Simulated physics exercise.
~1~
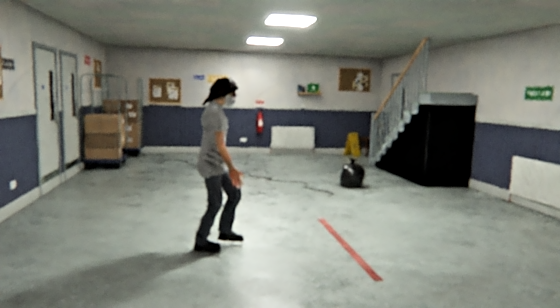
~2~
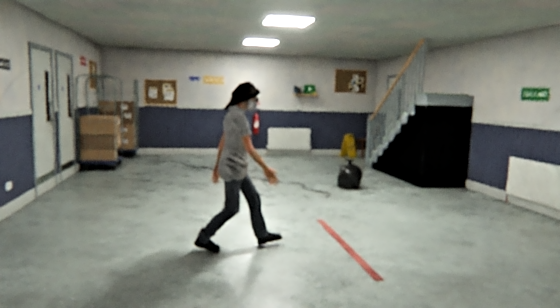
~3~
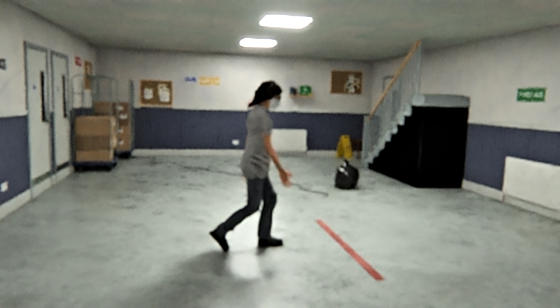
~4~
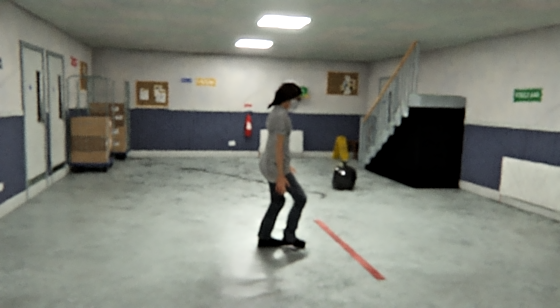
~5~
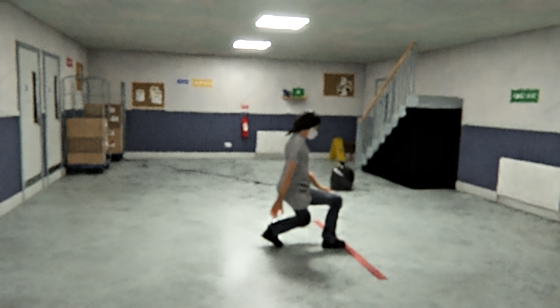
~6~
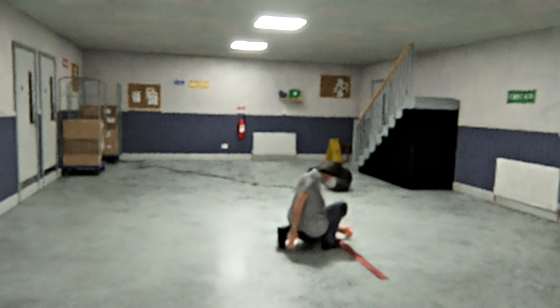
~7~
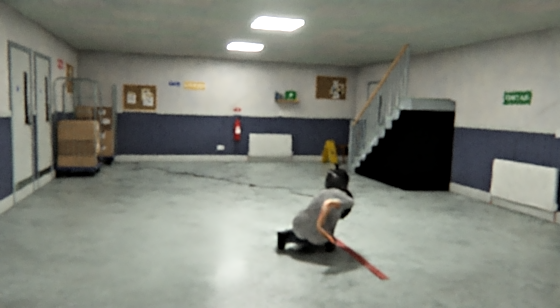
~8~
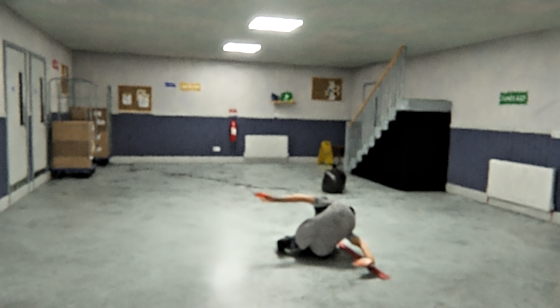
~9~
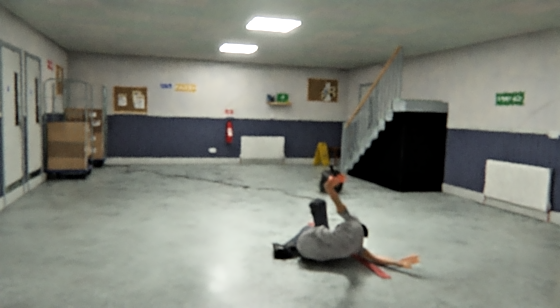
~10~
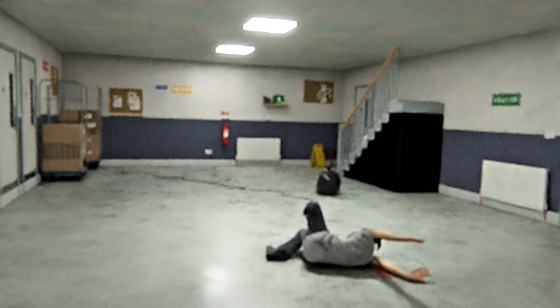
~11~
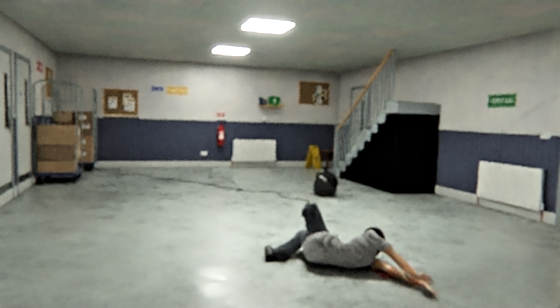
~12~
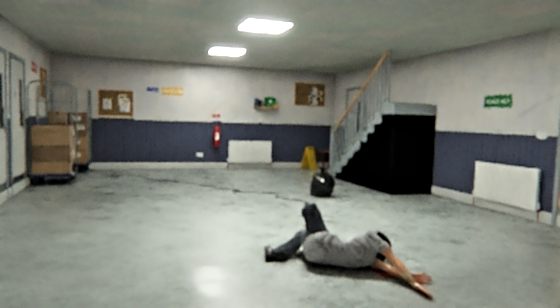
Person in grey top and dark hat walking right across a storeroom, crumpling at a red floor strip and ending lying still.
